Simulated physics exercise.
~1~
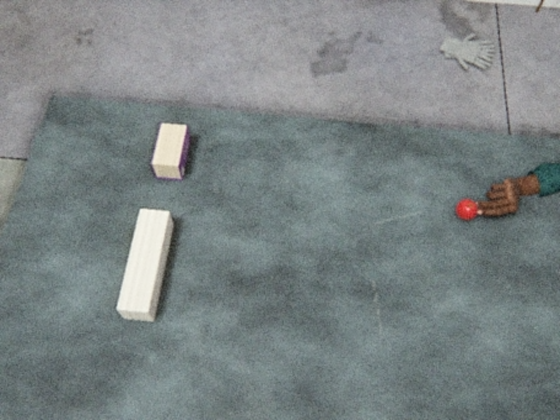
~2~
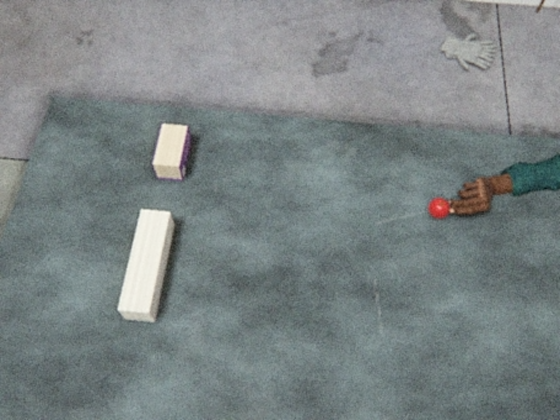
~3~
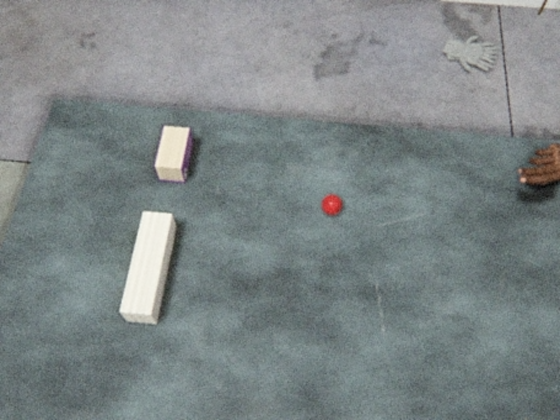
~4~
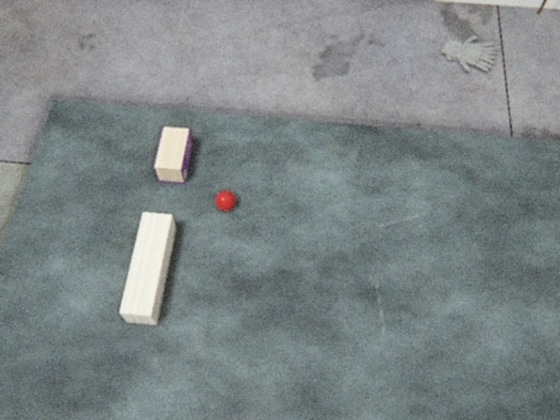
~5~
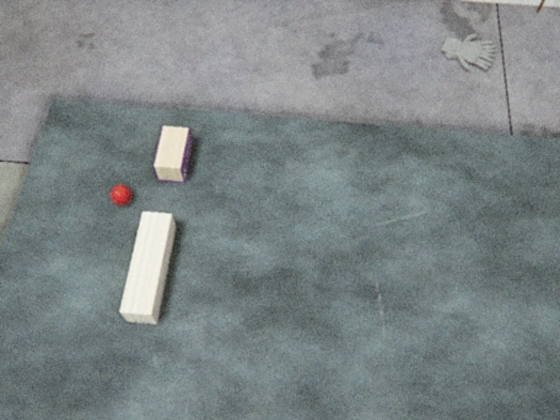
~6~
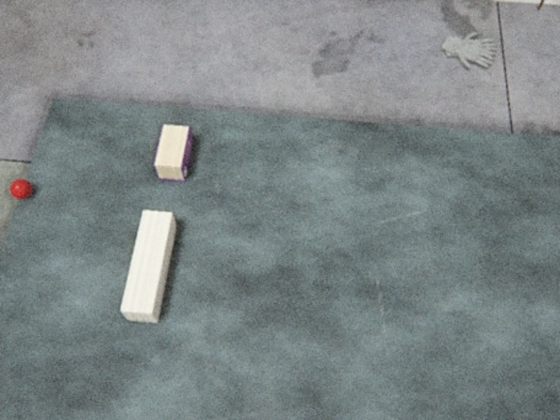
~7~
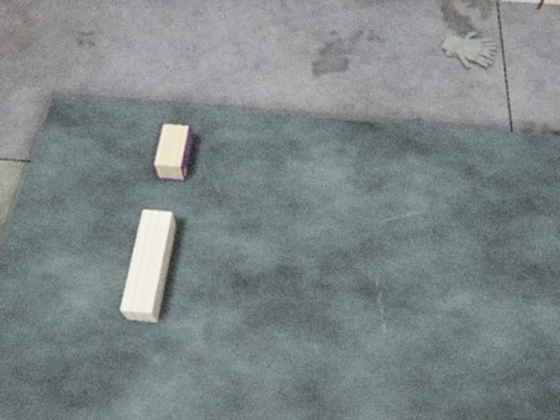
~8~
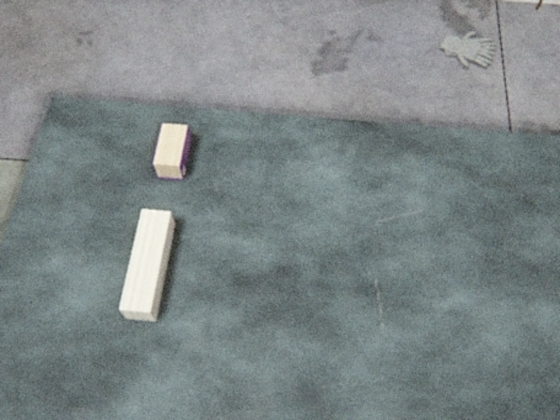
The clip shows a hand releasing a small red ball-like object on a grey-green mat and drawing back to the right. The object rolls left, passes through the gap between two pale blocks without touching them, and leaves view at the left, while the blocks stay in place.
